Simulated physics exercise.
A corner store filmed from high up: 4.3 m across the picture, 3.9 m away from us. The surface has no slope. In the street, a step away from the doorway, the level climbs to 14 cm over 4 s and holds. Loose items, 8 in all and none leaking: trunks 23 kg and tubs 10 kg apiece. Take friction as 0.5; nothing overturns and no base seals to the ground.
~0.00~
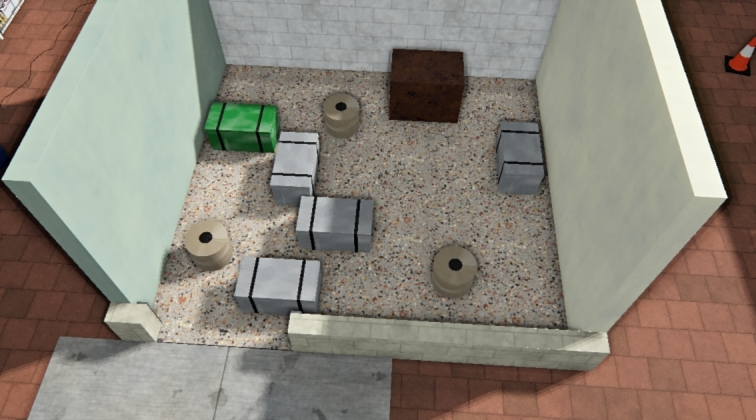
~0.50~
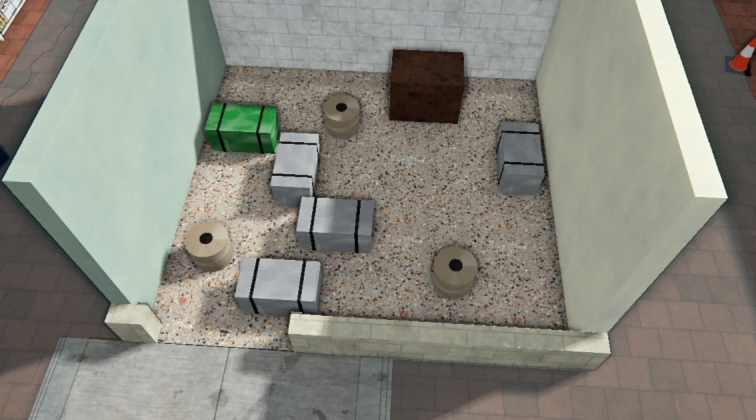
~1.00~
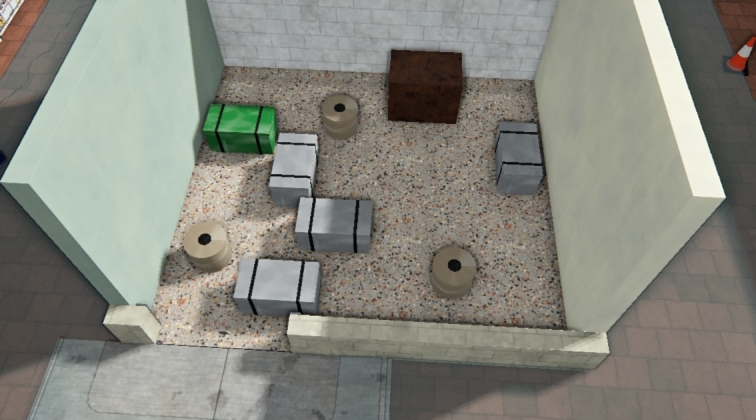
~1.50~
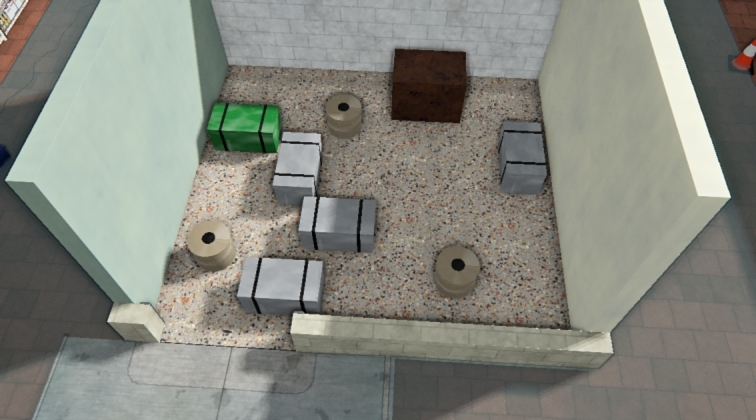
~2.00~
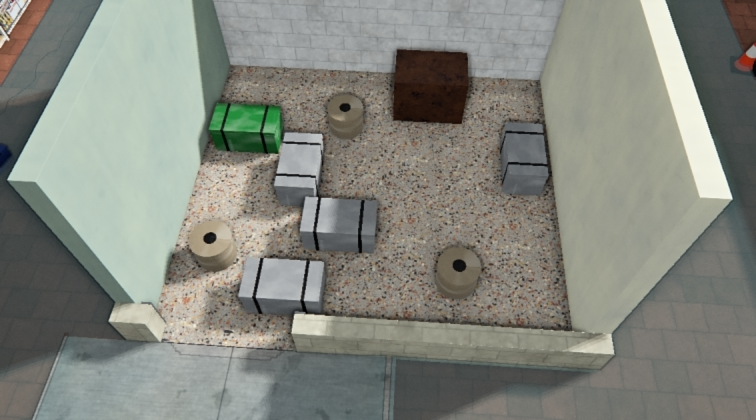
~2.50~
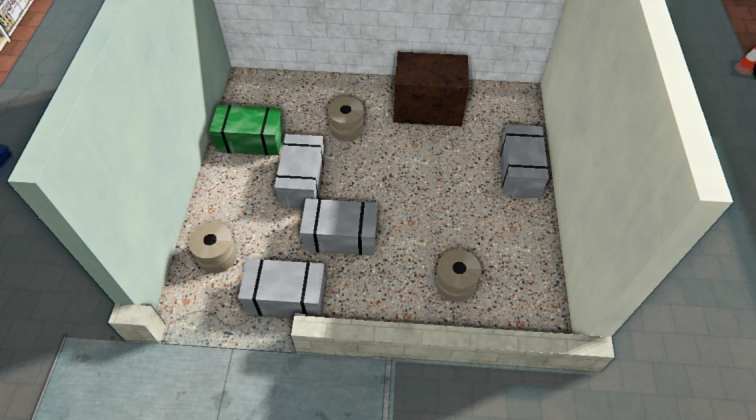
Inside a walled space seen from above, with a gravelly floor, a green trunk, several grey ones, three round tan tubs and a dark brown box all stayed where they were, barely seeming to shift.
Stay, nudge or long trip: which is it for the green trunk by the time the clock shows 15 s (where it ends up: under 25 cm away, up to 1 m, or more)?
Green trunk ends far away.
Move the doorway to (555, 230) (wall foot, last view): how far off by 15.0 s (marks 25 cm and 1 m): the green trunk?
Then the green trunk moves a short way.
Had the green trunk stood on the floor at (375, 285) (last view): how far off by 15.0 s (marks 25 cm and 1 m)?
It holds its place.
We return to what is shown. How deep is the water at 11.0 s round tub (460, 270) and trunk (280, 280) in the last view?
About 3 and 7 cm.
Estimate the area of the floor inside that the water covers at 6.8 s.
Some 7.5 m2.
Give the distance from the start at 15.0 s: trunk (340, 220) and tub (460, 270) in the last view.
In that order: 100 cm, 10 cm.
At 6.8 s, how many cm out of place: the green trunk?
About 40 cm.
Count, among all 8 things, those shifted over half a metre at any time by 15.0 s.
6 of them.
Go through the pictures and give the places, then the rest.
In the first frame, the green trunk at (241, 117) rests on the ground; 0.0 m2 under water; 0 of 8 have shifted.
In the second frame, the green trunk at (241, 118), on the bottom; water covers 0.0 m2; 0 of 8 have shifted.
In the third frame, the green trunk at (239, 118) rests on the ground; 0.0 m2 under water; 0 of 8 have shifted.
In the fourth frame, the green trunk at (243, 117) rests on the ground; water covers 0.0 m2; 0 of 8 have shifted.
In the fifth frame, the green trunk at (245, 118) rests on the ground; 0.0 m2 under water; 0 of 8 have shifted.
In the sixth frame, the green trunk at (246, 119), on the bottom; 0.1 m2 under water; 0 of 8 have shifted.
After 3.5 s the green trunk is near (246, 119), 0.0 m from its start, aground; 0 afloat.
After 6.8 s the green trunk is near (255, 96), 0.4 m from its start, aground; 1 afloat.
After 11.0 s the green trunk is near (353, 61), 1.6 m from its start, afloat; 1 afloat.
After 15.0 s the green trunk is near (367, 62), 1.8 m from its start, aground; 5 afloat.
